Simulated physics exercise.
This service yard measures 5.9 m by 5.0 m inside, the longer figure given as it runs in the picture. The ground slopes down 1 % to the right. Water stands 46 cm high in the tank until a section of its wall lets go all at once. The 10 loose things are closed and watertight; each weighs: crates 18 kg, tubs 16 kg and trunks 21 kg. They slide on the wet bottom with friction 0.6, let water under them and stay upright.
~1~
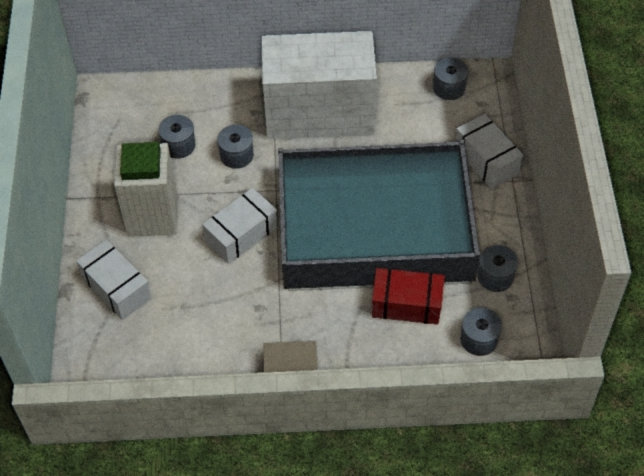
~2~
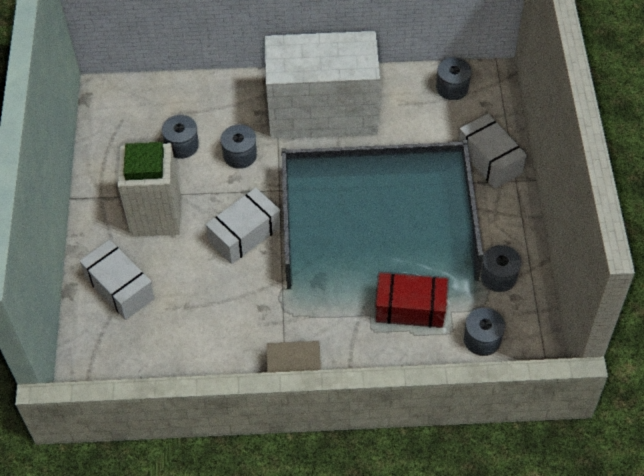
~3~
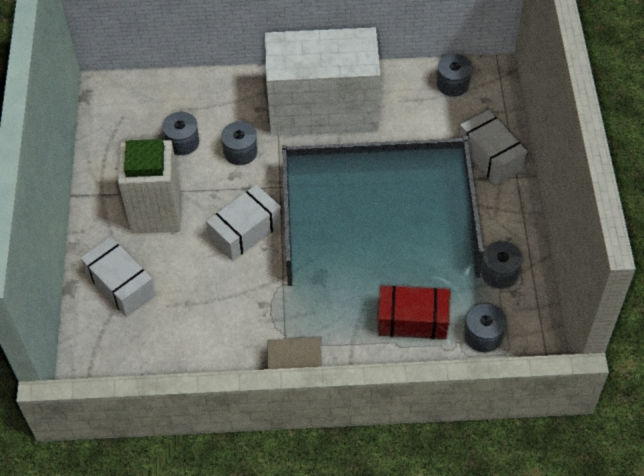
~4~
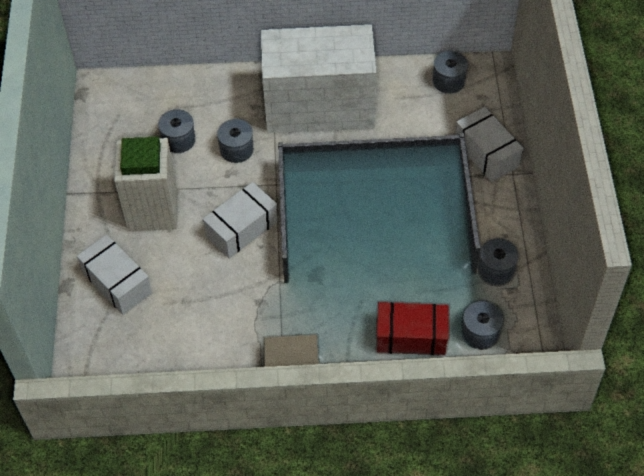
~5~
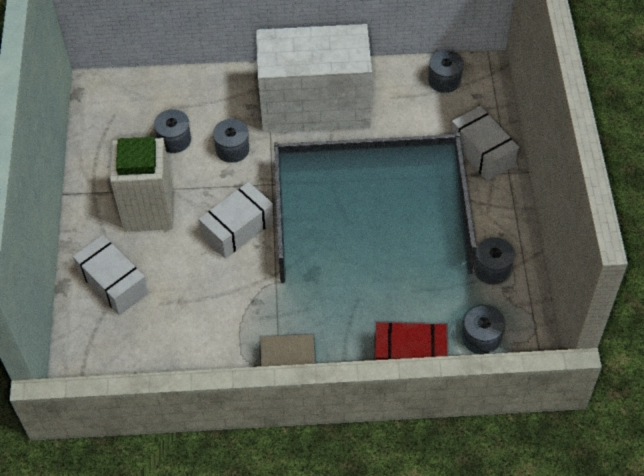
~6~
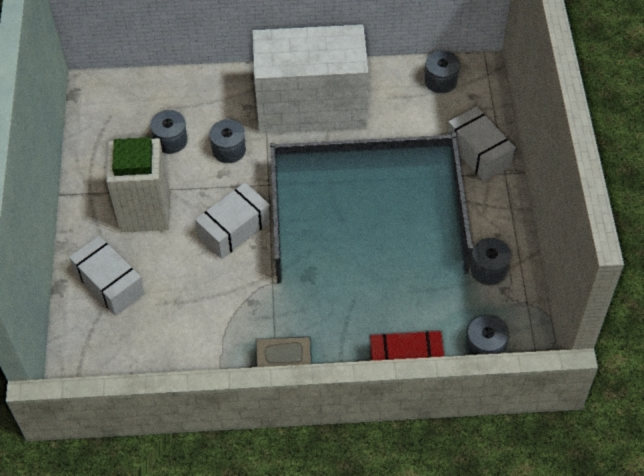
To begin with, a dark-rimmed pool of water sits in a walled yard among pale trunks, grey tubs and a red trunk. Its near side disappears and water spreads over the paving toward the front wall, while the red trunk slides toward that wall and a nearby tub shifts slightly.
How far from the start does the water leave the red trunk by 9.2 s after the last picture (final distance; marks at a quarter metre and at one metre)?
Red trunk gets carried off.
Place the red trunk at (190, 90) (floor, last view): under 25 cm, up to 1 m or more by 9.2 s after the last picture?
It holds its place.
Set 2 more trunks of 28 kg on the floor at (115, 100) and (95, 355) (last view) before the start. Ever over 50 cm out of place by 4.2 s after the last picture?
In turn: Less, over.
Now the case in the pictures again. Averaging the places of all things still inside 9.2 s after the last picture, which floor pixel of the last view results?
At about (293, 147).
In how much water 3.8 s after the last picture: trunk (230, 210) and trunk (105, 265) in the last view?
About 1 and 9 cm.
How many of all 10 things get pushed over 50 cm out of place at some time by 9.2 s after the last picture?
8 of them.
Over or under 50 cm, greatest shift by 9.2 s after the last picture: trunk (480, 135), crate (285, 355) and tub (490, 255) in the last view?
In that order: Over, over, over.
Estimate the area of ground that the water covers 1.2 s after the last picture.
Some 11.0 m2.
Then, 1.2 s after the last picture the red trunk is near (447, 327), 0.9 m from its start, afloat; 3 afloat.
Then, 3.8 s after the last picture the red trunk is near (504, 218), 1.5 m from its start, afloat; 2 afloat.
Then, 6.2 s after the last picture the red trunk is near (475, 95), 3.0 m from its start, afloat; 3 afloat.
Then, 9.2 s after the last picture the red trunk is near (440, 123), 2.4 m from its start, afloat; 2 afloat.
